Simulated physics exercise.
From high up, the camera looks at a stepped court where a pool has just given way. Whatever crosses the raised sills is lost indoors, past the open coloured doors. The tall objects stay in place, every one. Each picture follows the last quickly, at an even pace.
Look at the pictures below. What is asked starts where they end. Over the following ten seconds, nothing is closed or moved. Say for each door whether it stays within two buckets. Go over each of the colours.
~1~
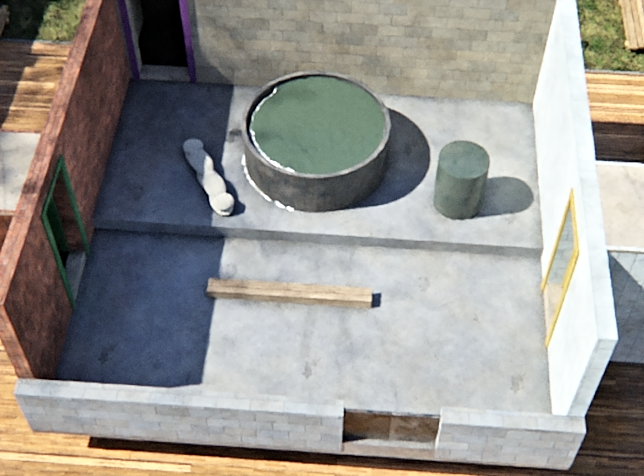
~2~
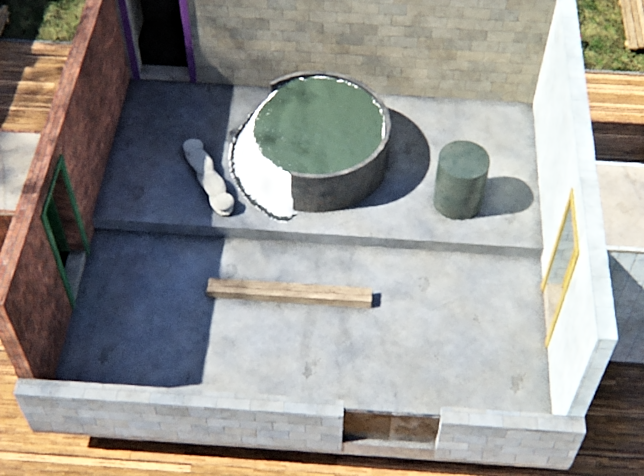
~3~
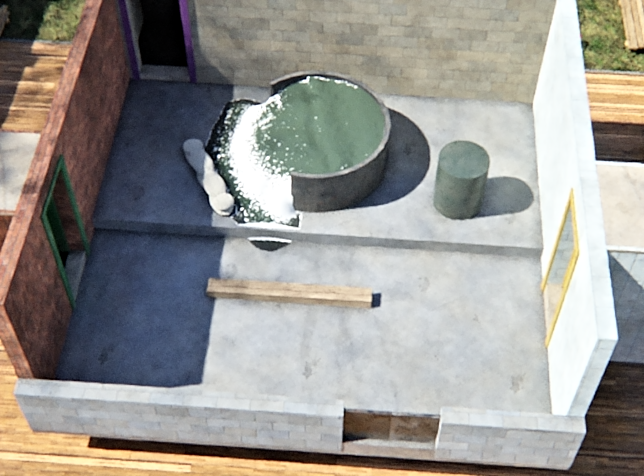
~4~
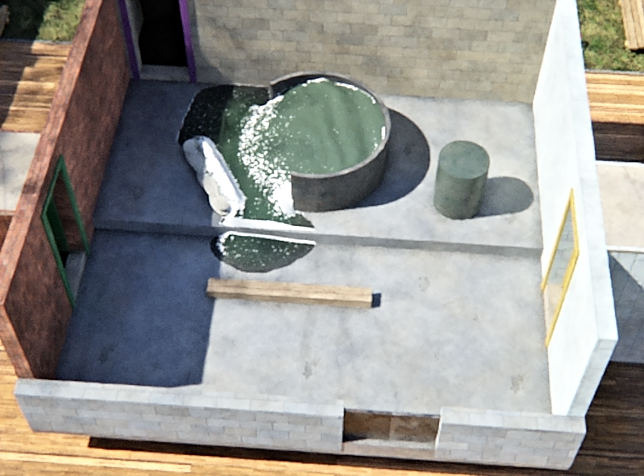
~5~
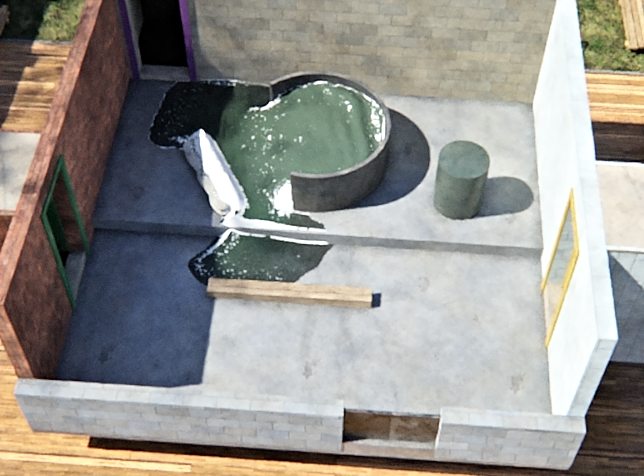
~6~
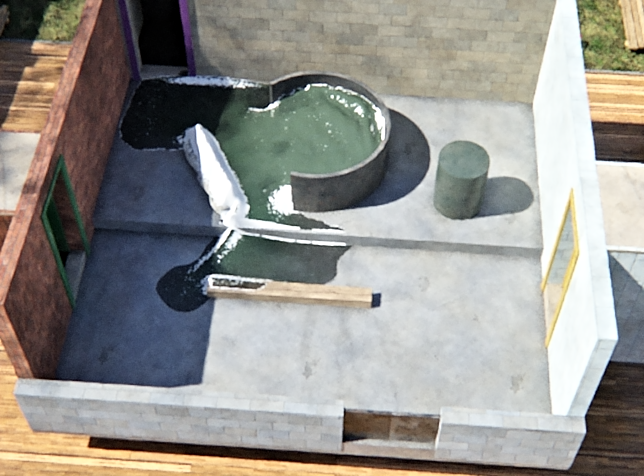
In the end the green door does not top two buckets; the purple door tops two buckets; the yellow door does not top two buckets.
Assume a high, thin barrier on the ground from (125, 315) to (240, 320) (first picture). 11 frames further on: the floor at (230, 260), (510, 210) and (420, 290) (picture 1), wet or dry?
Outcome per location, in sequence: Soaking, unsoaked, unsoaked.
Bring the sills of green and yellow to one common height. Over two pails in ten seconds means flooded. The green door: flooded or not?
Green: Spared.
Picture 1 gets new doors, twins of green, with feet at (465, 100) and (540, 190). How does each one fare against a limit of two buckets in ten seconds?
Below, below.
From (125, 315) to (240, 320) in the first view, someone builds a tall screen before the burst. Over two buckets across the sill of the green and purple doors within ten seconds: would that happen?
The green door exceeds the limit; the purple door exceeds the limit.
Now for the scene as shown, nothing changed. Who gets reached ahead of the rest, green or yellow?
Answer: The door marked green.
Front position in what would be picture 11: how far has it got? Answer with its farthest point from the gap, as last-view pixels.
My guess is roughly (73, 407).
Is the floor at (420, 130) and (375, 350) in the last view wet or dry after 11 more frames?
The first spot is bone-dry and the second bone-dry.
A moment on, water covers 35 % of the floor; the green door not reached, the purple door under two buckets in, the yellow door not reached.
Next, water covers 55 % of the floor; the green door wet at the sill, nothing in, the purple door far over two buckets in, the yellow door not reached.
Then, water covers 55 % of the floor; the green door wet at the sill, nothing in, the purple door far over two buckets in, the yellow door not reached.
Later, water covers 85 % of the floor; the green door wet at the sill, nothing in, the purple door far over two buckets in, the yellow door wet at the sill, nothing in.
In the end, water covers 85 % of the floor; the green door wet at the sill, nothing in, the purple door far over two buckets in, the yellow door wet at the sill, nothing in.
